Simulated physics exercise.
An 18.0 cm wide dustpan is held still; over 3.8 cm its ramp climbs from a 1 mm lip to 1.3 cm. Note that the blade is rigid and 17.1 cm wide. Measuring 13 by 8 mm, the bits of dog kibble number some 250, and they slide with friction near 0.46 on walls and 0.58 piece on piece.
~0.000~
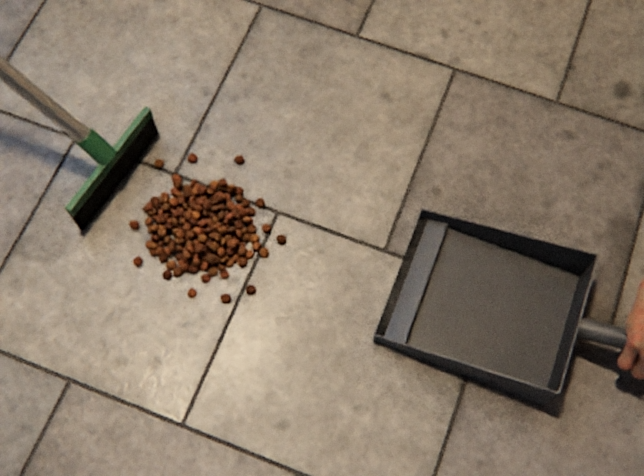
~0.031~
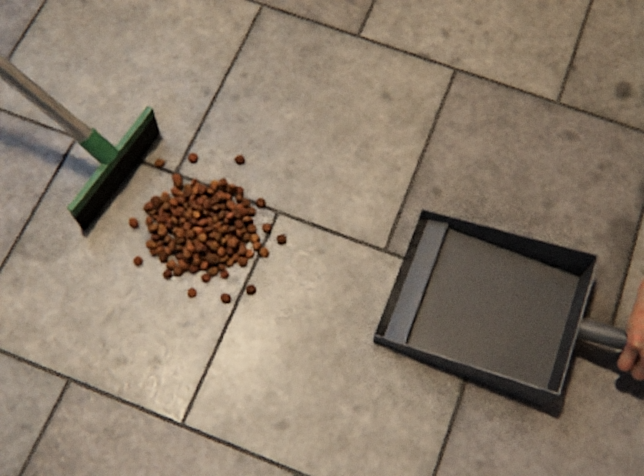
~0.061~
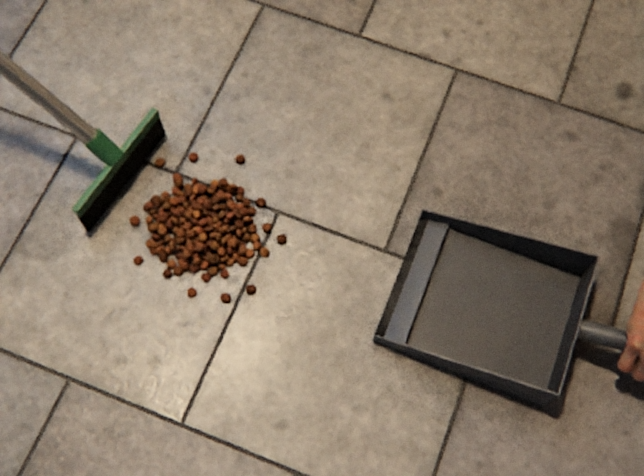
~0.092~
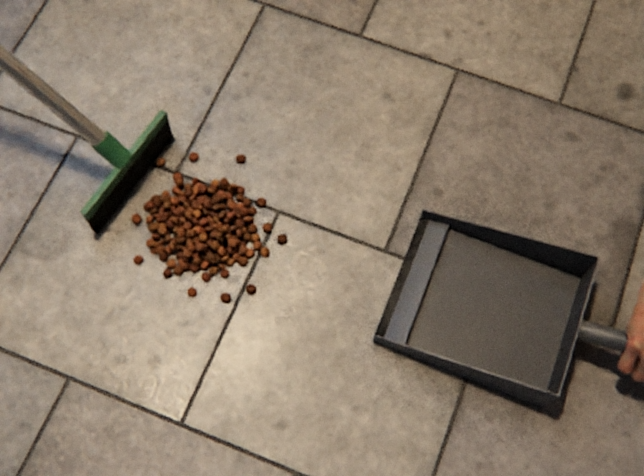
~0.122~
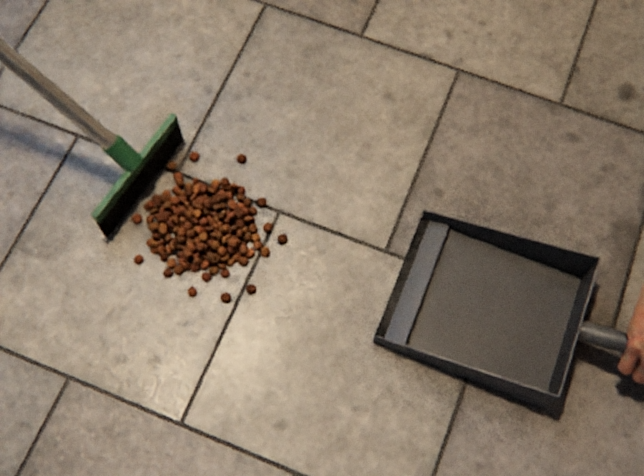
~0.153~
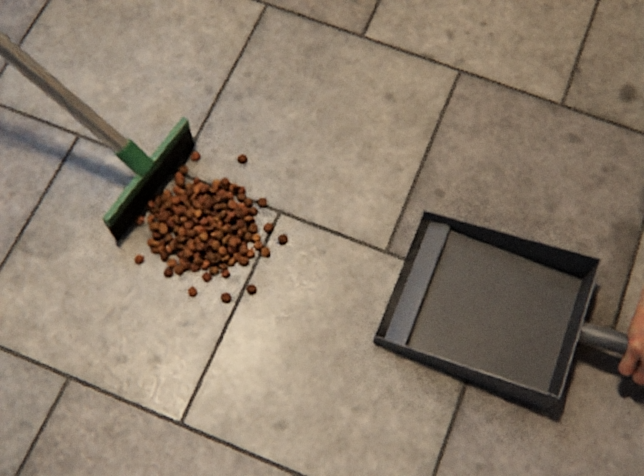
A green-edged broom or squeegee slid a short way right across gray floor tiles to the edge of a pile of brown kibble, barely disturbing it, while a hand held a dark dustpan still.
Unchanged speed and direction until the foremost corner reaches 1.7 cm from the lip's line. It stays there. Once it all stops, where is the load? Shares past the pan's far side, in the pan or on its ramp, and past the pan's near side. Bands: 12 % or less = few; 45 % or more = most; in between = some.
Shares - far side: Few; pan: Some; near side: Some.
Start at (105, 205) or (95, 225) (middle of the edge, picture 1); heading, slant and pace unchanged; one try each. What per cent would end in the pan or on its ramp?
I'd put it near 30 per cent for the first and near 20 per cent for the second.
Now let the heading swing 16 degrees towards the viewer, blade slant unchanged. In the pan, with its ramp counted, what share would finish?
That gives near 15 in a hundred.
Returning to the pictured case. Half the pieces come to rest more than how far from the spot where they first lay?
It works out to roughly 24 cm.
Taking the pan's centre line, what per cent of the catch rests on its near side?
Around 70 in a hundred.
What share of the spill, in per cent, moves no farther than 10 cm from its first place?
That share is some 15 percent.
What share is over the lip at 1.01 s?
Near 25 per cent so far.
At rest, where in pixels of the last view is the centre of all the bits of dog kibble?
Close to pixel (378, 304).
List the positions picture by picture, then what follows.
Blade from (72, 211) to (148, 114), moved 0.0 cm, 0 of the pieces shifted so far; middle of the pieces at (202, 226); pan at (494, 312), in the first frame.
Blade from (74, 211) to (150, 114), moved 0.2 cm, 0 of the pieces shifted so far; middle of the pieces at (203, 225), in the second frame.
Blade from (79, 212) to (155, 115), moved 0.9 cm, 1 of the pieces shifted so far; middle of the pieces at (203, 225), in the third frame.
Blade from (87, 214) to (163, 117), moved 2.0 cm, 1 of the pieces shifted so far; middle of the pieces at (203, 225), in the fourth frame.
Blade from (98, 218) to (174, 121), moved 3.4 cm, 2 of the pieces shifted so far; middle of the pieces at (204, 224), in the fifth frame.
Blade from (109, 222) to (185, 124), moved 4.9 cm, 2 of the pieces shifted so far; middle of the pieces at (204, 224); pan at (495, 315). The blade's pace is about 0.48 m/s, in the sixth frame.
Then, at 0.47 s, middle of the blade 19 cm from the lip; 0 % over the lip, far side 0 %, near side 20 %.
Then, at 0.68 s, middle of the blade 9 cm from the lip; 0 % over the lip, far side 0 %, near side 25 %.
Then, at 1.01 s, middle of the blade 3 cm from the lip; 25 % over the lip, far side 0 %, near side 30 %.
By 1.3 s all is still; far side 0 %, pan 25 %, near side 30 %, in front of the lip or behind the blade 45 %.
